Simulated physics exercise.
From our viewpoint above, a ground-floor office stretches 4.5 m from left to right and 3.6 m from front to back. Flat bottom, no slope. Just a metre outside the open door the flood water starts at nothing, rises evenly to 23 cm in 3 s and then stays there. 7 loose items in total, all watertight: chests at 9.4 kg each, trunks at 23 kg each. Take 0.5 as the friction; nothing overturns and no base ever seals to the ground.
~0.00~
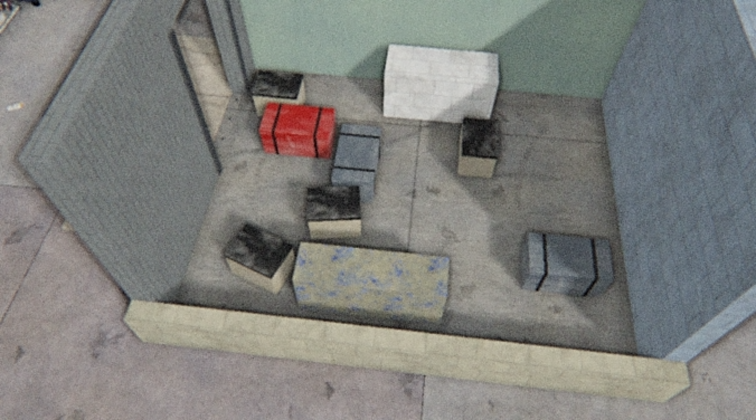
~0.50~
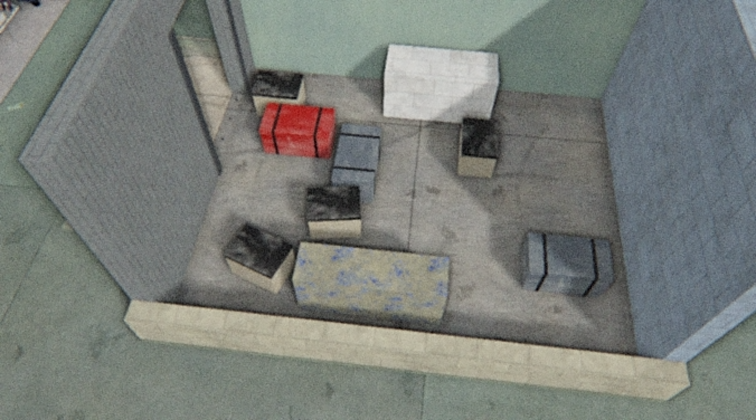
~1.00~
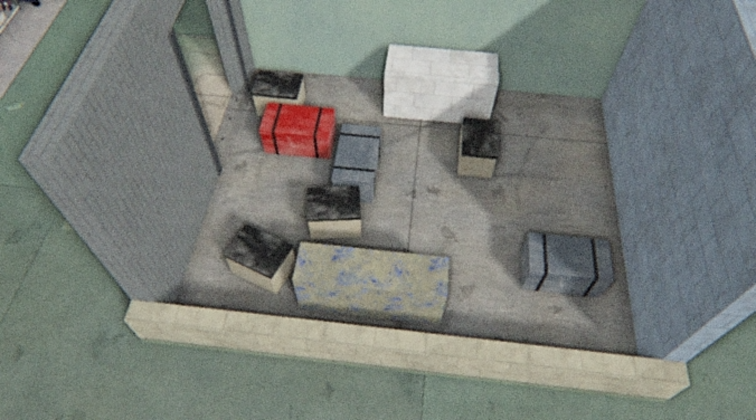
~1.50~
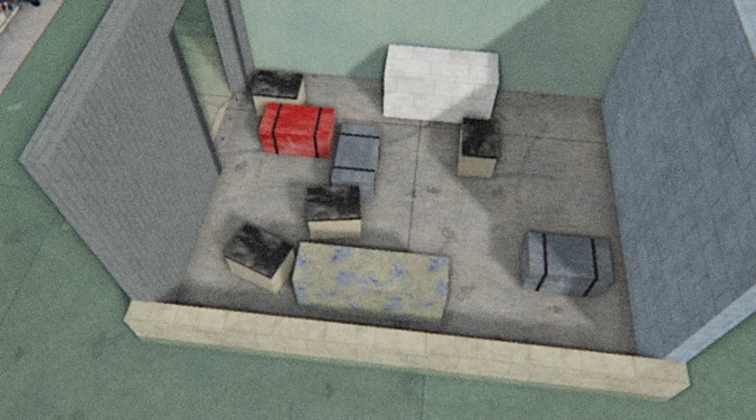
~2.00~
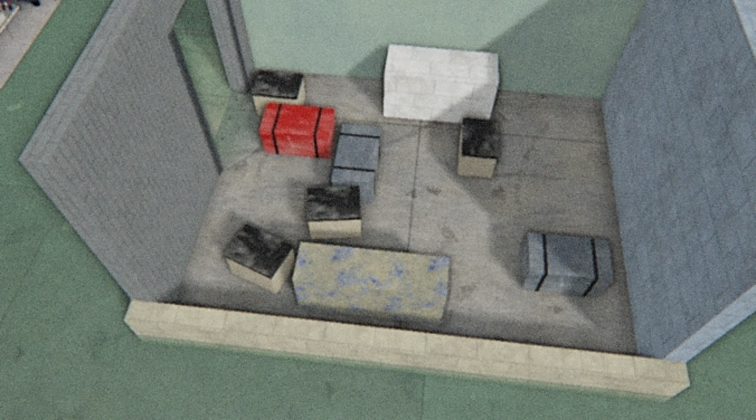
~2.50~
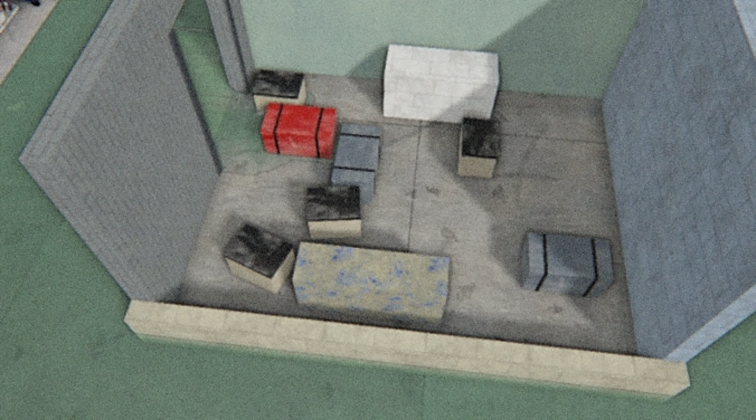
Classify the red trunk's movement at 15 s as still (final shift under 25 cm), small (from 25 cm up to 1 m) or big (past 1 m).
Big.
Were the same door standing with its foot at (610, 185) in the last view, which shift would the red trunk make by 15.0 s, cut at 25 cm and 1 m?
As for the red trunk, it inches along a bit.
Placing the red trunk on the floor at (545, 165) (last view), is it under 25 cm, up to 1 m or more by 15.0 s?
By then it edges a bit.
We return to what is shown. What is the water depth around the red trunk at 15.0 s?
I'd put it at about 19 cm.
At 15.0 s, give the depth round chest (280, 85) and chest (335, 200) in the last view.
Close to 14 and 15 centimetres.
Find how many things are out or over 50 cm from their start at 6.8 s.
4 in all.
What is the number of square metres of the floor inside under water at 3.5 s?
Wet area: Approx. 4.0 m2.
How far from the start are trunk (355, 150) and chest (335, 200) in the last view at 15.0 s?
The first is 150 cm from its start, the second 200 cm.
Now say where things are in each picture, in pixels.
In the first picture, the red trunk at (297, 119) rests on the ground; water covers 0.0 m2; 0 of 7 have shifted.
In the second picture, the red trunk at (297, 119) rests on the ground; 0.0 m2 under water; 0 of 7 have shifted.
In the third picture, the red trunk at (297, 119), on the bottom; 0.0 m2 under water; 0 of 7 have shifted.
In the fourth picture, the red trunk at (297, 119) rests on the ground; 0.0 m2 under water; 0 of 7 have shifted.
In the fifth picture, the red trunk at (297, 119) rests on the ground; 0.3 m2 under water; 0 of 7 have shifted.
In the sixth picture, the red trunk at (299, 120), on the bottom; water covers 0.6 m2; 0 of 7 have shifted.
After 3.5 s the red trunk is near (311, 120), 0.2 m from its start, aground; 0 afloat.
After 6.8 s the red trunk is near (471, 164), 2.1 m from its start, aground; 4 afloat.
After 11.0 s the red trunk is near (556, 98), 3.0 m from its start, afloat; 6 afloat.
After 15.0 s the red trunk is near (587, 135), 3.3 m from its start, afloat; 7 afloat.
